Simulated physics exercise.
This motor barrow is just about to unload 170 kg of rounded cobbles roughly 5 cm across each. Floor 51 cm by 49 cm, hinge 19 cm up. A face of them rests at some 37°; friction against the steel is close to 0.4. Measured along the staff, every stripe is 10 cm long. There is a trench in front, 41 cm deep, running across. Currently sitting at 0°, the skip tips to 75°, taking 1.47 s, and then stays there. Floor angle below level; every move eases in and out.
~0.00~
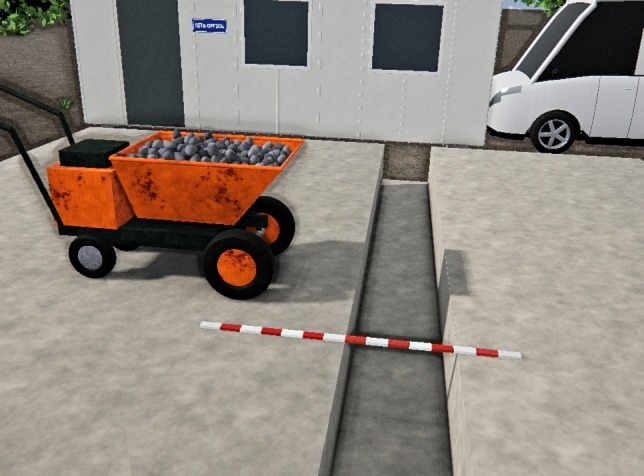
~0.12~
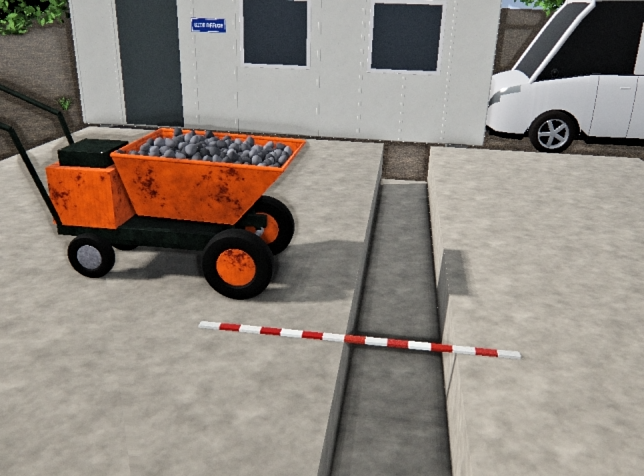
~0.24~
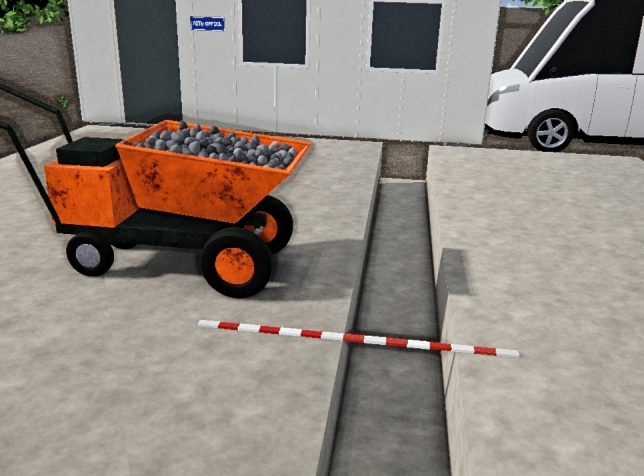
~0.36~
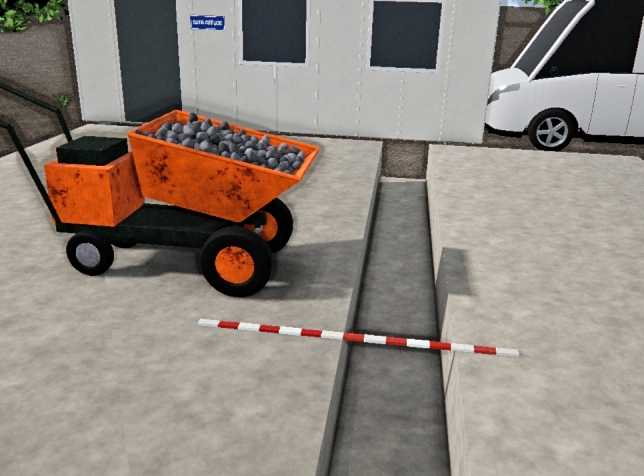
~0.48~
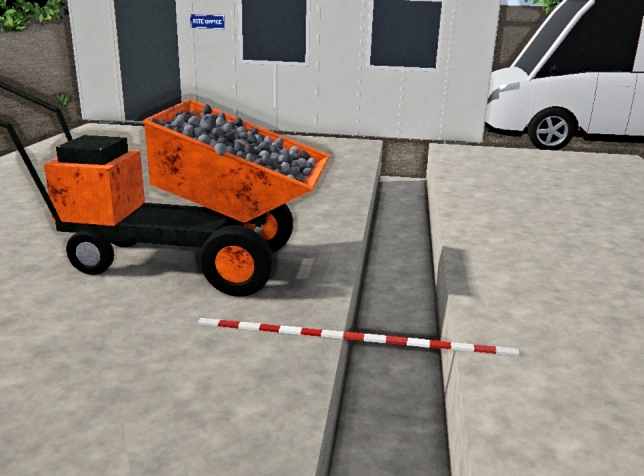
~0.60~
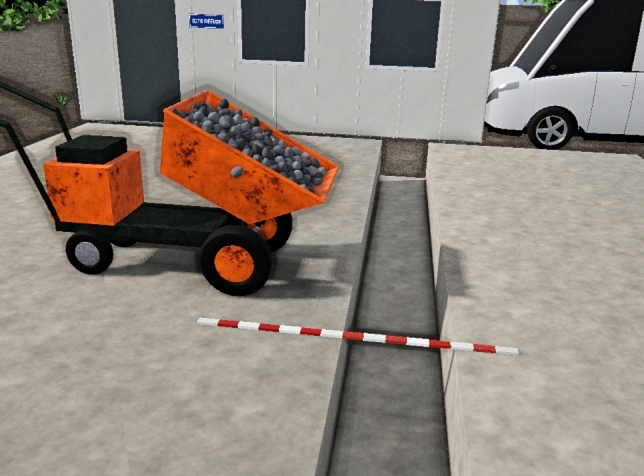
To begin with, an orange motor barrow loaded with grey rounded stones stands left of a trench, its skip level, with a red-and-white staff lying across the gap. The skip then tilts steadily, its back end rising and its front lip swinging right, while the stones shift forward inside it.
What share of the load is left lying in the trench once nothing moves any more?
About 100 per cent.
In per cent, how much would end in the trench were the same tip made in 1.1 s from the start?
It would come to roughly 100 per cent.
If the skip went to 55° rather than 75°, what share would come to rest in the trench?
Roughly 60 per cent would end in the trench.
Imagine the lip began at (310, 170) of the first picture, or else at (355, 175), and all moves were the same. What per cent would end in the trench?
About 100 and 65 per cent.
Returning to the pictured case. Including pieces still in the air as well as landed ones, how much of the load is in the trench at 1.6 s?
By then, around 60 percent.
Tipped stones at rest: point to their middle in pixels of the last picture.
Somewhere around (399, 335) in the last picture.
After 1.1 s the floor is at 63°; 98 % in the skip, 1 % in the trench; the foremost stones are at (367, 249).
After 1.6 s the floor is at 75°; 41 % in the skip, 59 % in the trench; the foremost stones are at (438, 346).
After 1.9 s the floor is at 75°; 14 % in the skip, 86 % in the trench; the foremost stones are at (440, 335).
After 3.9 s the floor is at 75°; 0 % in the skip, 100 % in the trench; the foremost stones are at (440, 335).
